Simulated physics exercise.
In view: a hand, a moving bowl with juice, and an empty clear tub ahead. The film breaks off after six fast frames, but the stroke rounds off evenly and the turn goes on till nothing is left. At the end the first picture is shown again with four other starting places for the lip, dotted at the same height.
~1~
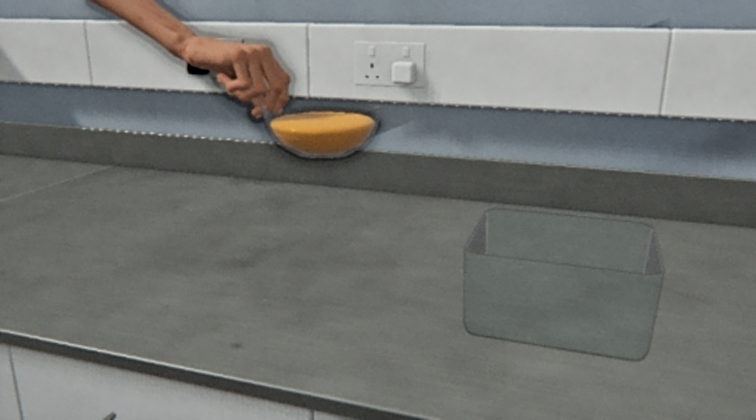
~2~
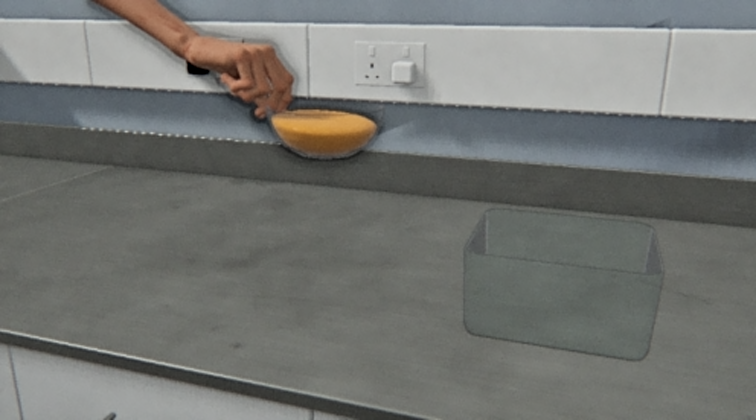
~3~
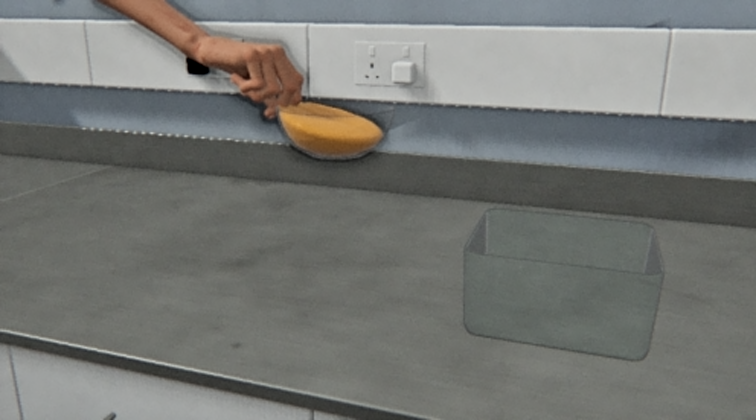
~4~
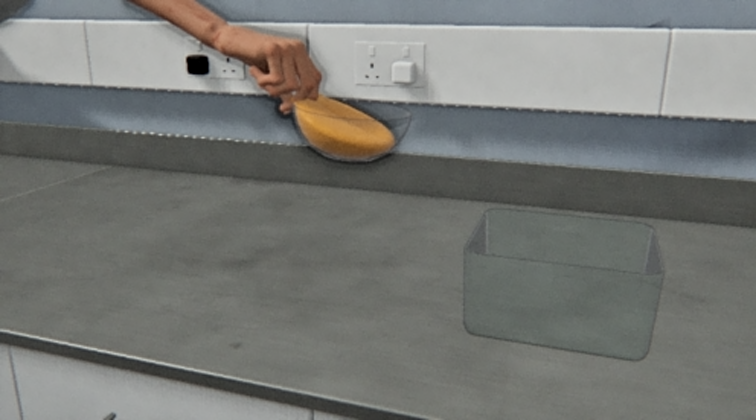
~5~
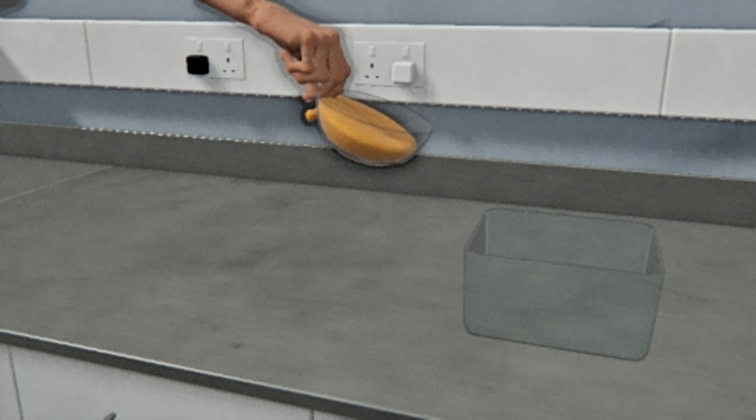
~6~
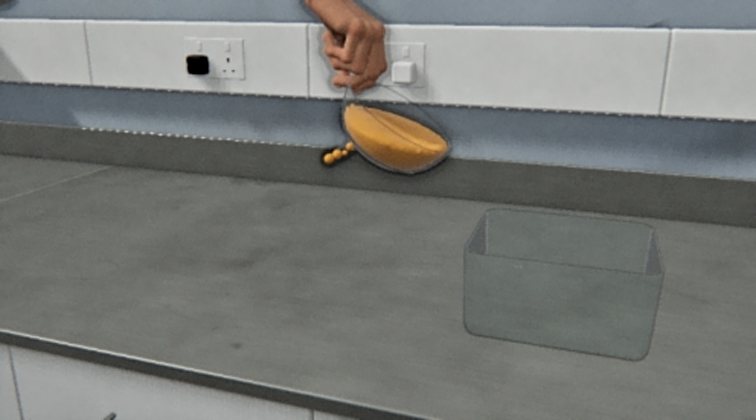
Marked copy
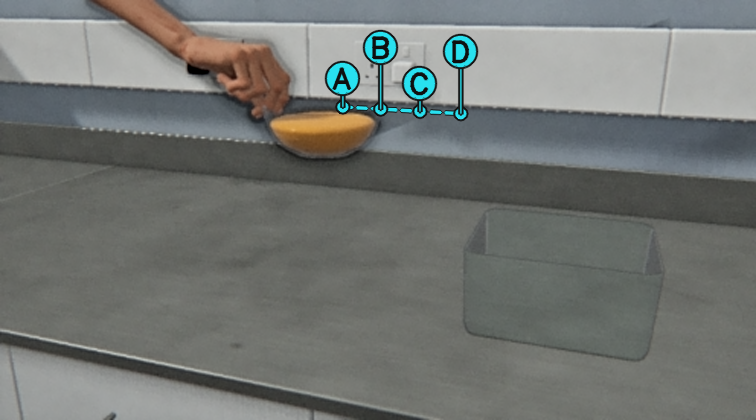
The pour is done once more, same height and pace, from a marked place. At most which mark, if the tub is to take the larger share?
The limit is A.
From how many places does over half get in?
All of them.
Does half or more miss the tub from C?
No, not at all.
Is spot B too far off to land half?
No.
On the marked copy, A at (342, 106); B at (380, 109); C at (419, 111); D at (460, 113).
With A, about 64 % lands in the tub, 24 % falls short and 12 % goes beside or beyond.
With B, about 79 % lands in the tub, 7 % falls short and 14 % goes beside or beyond.
With C, about 86 % lands in the tub, 6 % falls short and 8 % goes beside or beyond.
With D, about 78 % lands in the tub, 4 % falls short and 19 % goes beside or beyond.
